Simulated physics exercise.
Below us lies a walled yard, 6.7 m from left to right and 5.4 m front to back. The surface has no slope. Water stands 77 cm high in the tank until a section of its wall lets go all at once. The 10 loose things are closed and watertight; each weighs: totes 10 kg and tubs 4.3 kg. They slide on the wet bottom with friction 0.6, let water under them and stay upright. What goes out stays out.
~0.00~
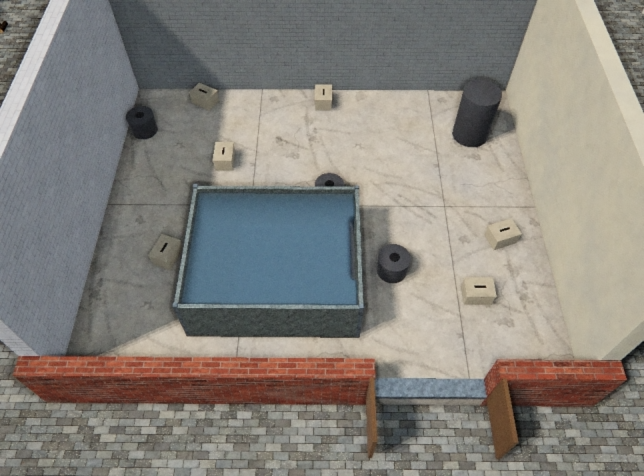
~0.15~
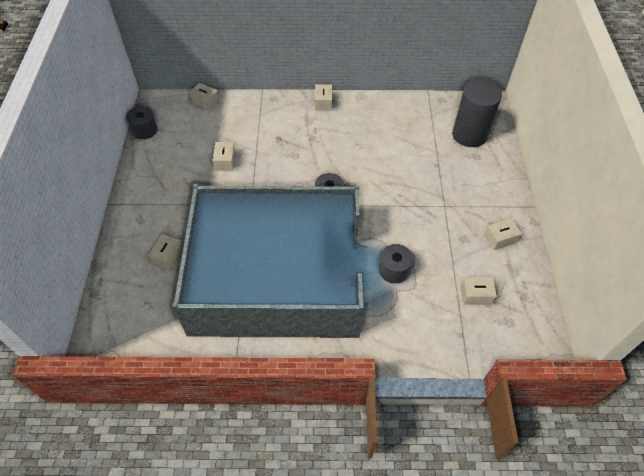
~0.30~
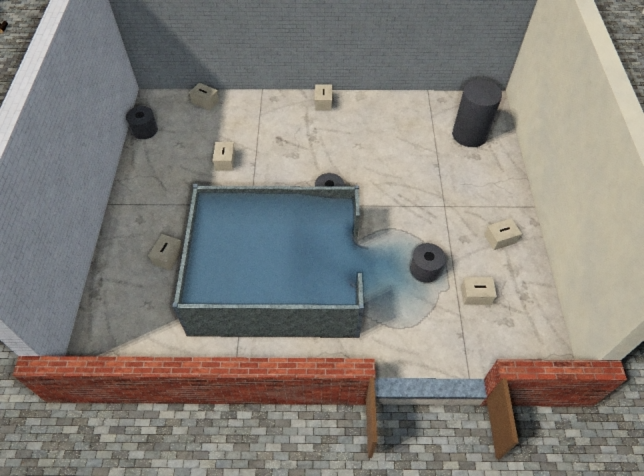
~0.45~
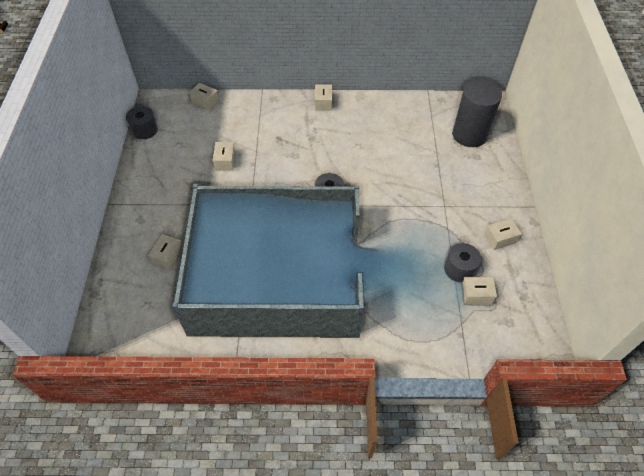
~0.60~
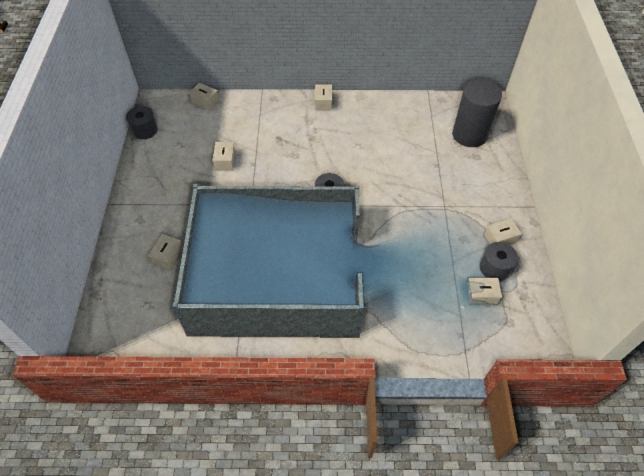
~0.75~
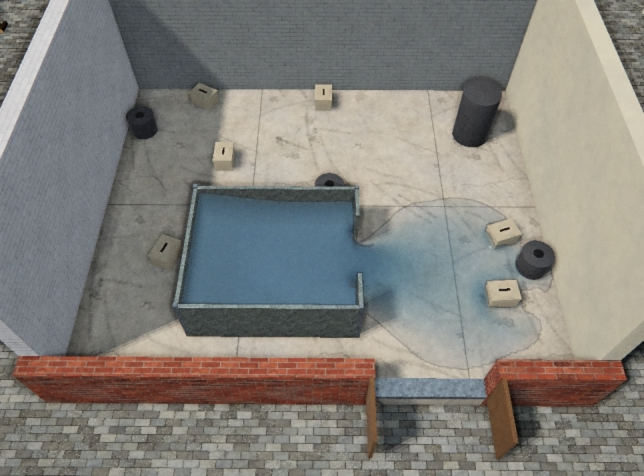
The footage shows water pouring through a gap in the right side of a raised pool and spreading across a walled yard, as a dark tub slides right between two pale boxes, the nearer of which then shifts slightly right.
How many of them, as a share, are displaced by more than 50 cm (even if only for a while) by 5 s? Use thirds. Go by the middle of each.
That comes to from one to two thirds.
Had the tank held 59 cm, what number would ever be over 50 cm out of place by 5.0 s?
Then 3.
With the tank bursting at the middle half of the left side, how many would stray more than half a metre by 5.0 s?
Then 4.
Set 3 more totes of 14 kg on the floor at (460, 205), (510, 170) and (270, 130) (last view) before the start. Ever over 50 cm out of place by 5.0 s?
In turn: Over, past it, less.
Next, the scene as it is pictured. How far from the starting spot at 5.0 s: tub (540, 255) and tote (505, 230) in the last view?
In turn: 400 cm, 350 cm.
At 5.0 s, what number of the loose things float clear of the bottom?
I count 3.
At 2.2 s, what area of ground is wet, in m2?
About 15 m2.
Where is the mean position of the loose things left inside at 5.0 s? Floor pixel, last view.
Around (282, 165).
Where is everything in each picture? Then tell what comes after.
A tub at (395, 257), on the bottom; a tote at (480, 287), on the bottom; 4.0 m2 under water; 0 of 10 have shifted, in the first frame.
A tub at (397, 257) rests on the ground, 3 cm from its start; a tote at (480, 287) rests on the ground; water covers 4.6 m2; 0 of 10 have shifted, in the second frame.
A tub at (429, 256), on the bottom, 48 cm from its start; a tote at (480, 287) rests on the ground; water covers 5.5 m2; 1 of 10 have shifted, in the third frame.
A tub at (465, 256), on the bottom, 97 cm from its start; a tote at (481, 287) rests on the ground; water covers 6.6 m2; 1 of 10 have shifted, in the fourth frame.
A tub at (502, 255), on the bottom, 148 cm from its start; a tote at (485, 288), on the bottom, 7 cm from its start; water covers 7.8 m2; 2 of 10 have shifted, in the fifth frame.
A tub at (538, 254) rests on the ground, 200 cm from its start; a tote at (505, 290) rests on the ground, 32 cm from its start; water covers 9.2 m2; 2 of 10 have shifted, in the sixth frame.
After 1.1 s 2 of 10 are over 50 cm from their spots; 1 afloat.
After 2.2 s 3 of 10 are over 50 cm from their spots; 3 afloat.
After 3.5 s 3 of 10 are over 50 cm from their spots; 3 afloat.
After 5.0 s 4 of 10 are over 50 cm from their spots, and 4 have been at some point; 3 afloat.
